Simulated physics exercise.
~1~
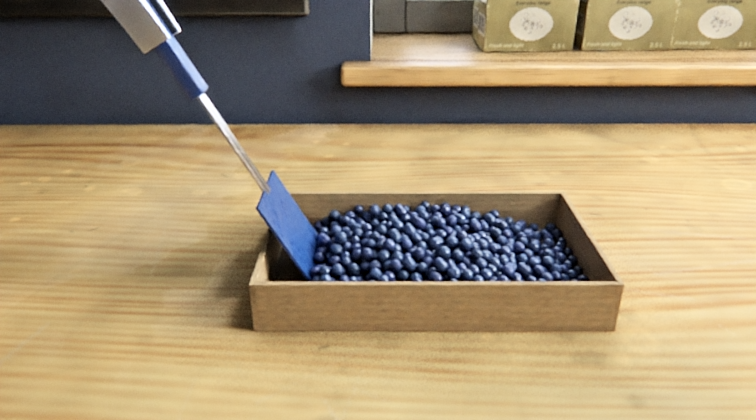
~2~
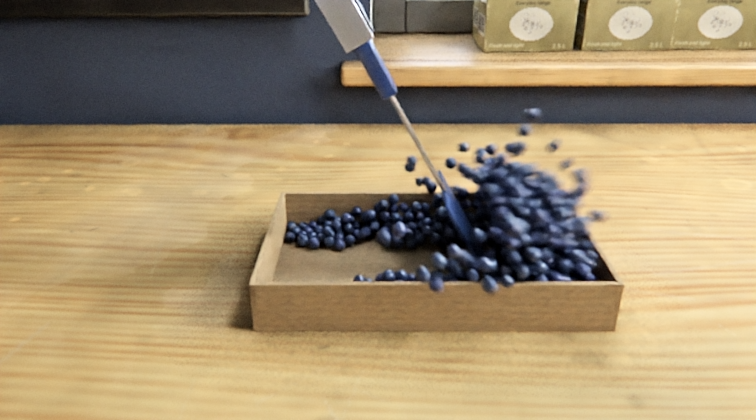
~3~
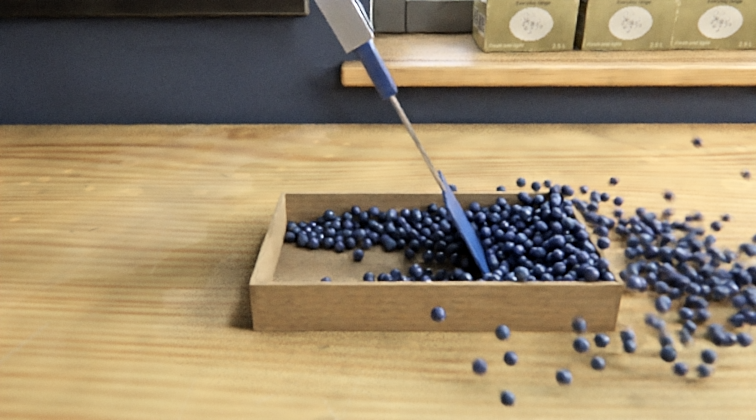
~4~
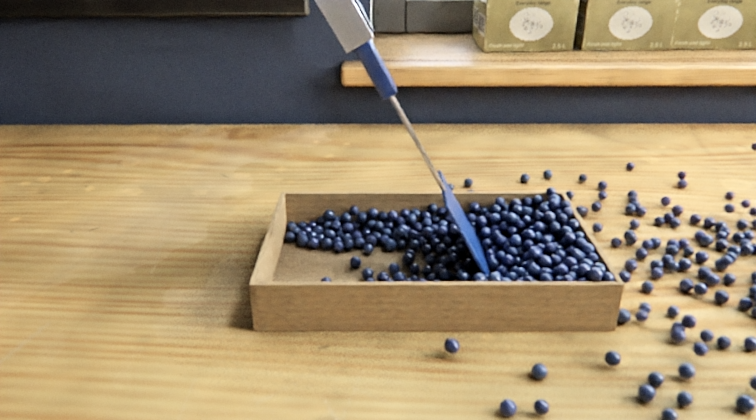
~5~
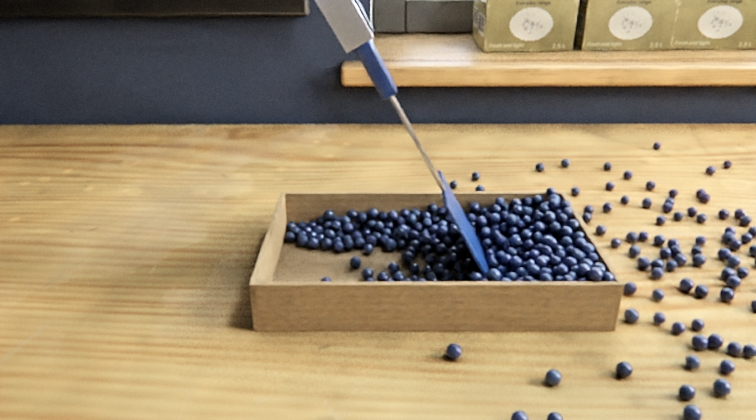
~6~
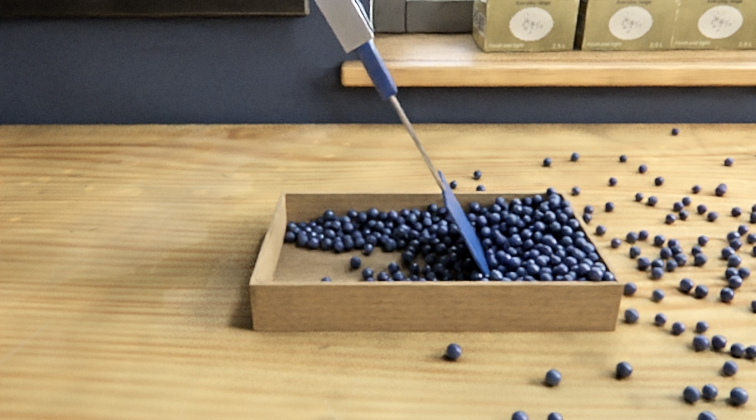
Blue turner sweeping right through a wooden tray of dark blue beads, flinging many over the edge to scatter across the table.
